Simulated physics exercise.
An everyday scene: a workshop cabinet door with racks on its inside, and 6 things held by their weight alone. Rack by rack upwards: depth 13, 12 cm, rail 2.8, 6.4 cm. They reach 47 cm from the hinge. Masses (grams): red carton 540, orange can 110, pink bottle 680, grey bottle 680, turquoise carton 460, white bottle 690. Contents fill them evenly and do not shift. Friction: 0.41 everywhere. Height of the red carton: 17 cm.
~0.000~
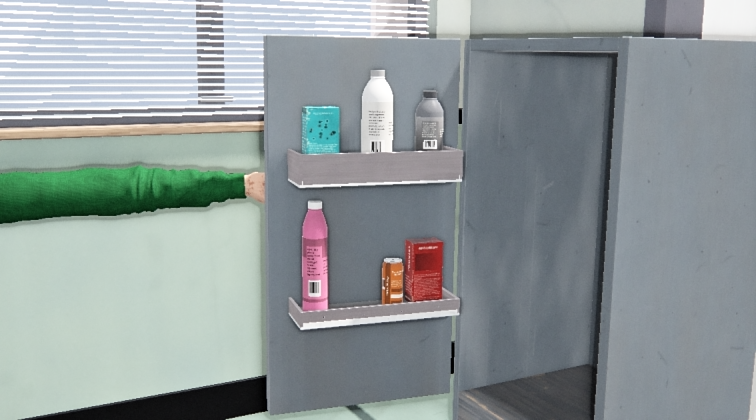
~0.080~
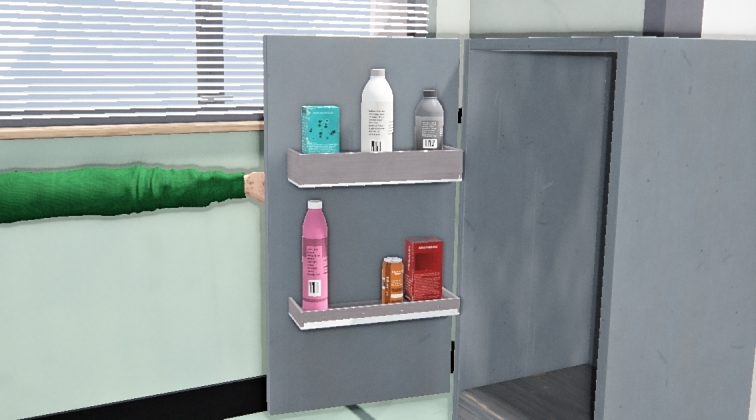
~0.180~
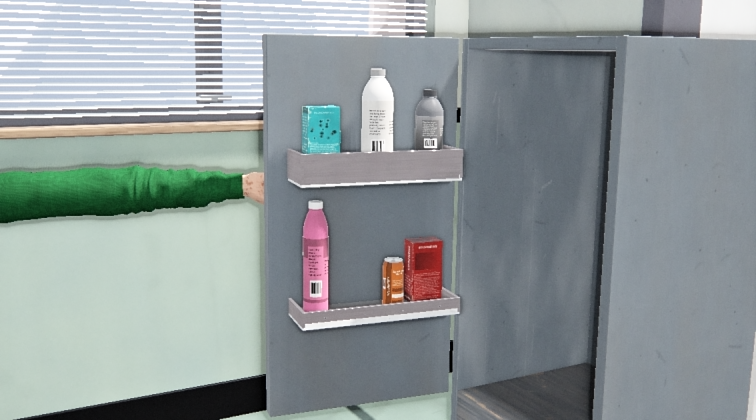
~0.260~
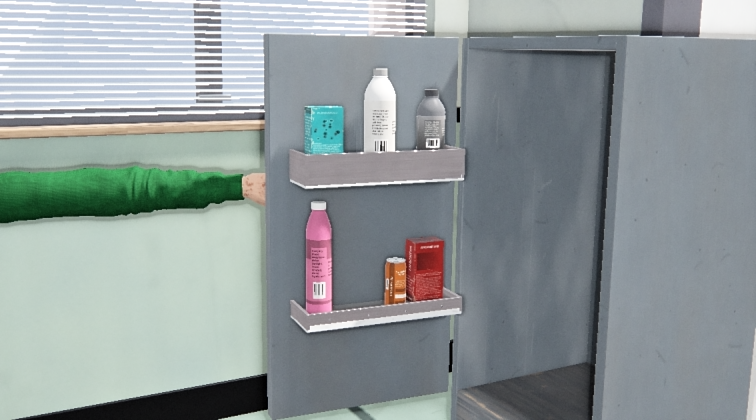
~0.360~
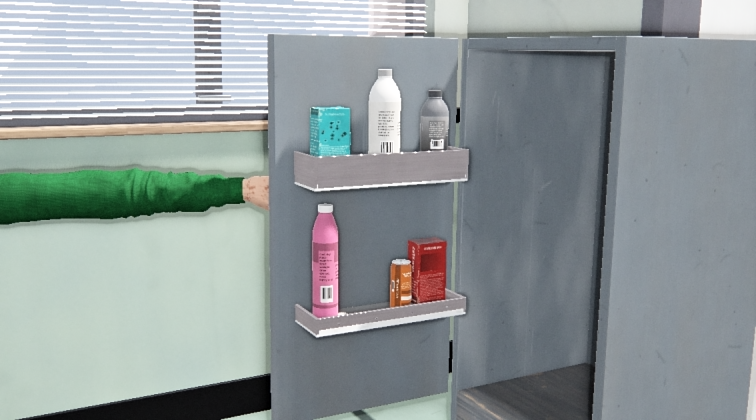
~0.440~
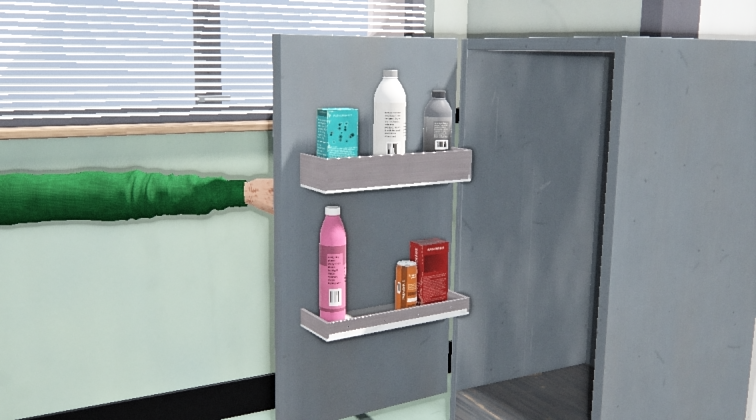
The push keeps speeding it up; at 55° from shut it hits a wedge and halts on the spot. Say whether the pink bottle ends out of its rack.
The pink bottle jumps its rail.
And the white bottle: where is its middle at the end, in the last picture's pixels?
Near (445, 127).
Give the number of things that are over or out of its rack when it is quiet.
That comes to 1.
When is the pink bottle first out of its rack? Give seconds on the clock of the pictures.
At about 0.9 s.
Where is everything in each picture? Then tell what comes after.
The first picture shows door 100° open; pink bottle (315, 258); red carton (424, 271).
The second picture shows door 100° open; grey bottle (429, 132); turquoise carton (320, 141).
The third picture shows door 98° open; white bottle (377, 122); red carton (423, 270).
The fourth picture shows door 96° open; orange can (396, 285); grey bottle (431, 131).
The fifth picture shows door 91° open; turquoise carton (330, 143); white bottle (384, 123).
The sixth picture shows door 86° open; pink bottle (333, 266); red carton (429, 272).
After 0.84 s, door 55° open; pink bottle 6° off upright near (429, 281); turquoise carton 3° off upright; white bottle 3° off upright.
After 1.24 s, door 55° open; pink bottle now out of its rack; turquoise carton moved 3 cm; white bottle 4° off upright.
In the end (2.3 s), out of its rack, pink bottle; the other 5 under 5 cm from the start.
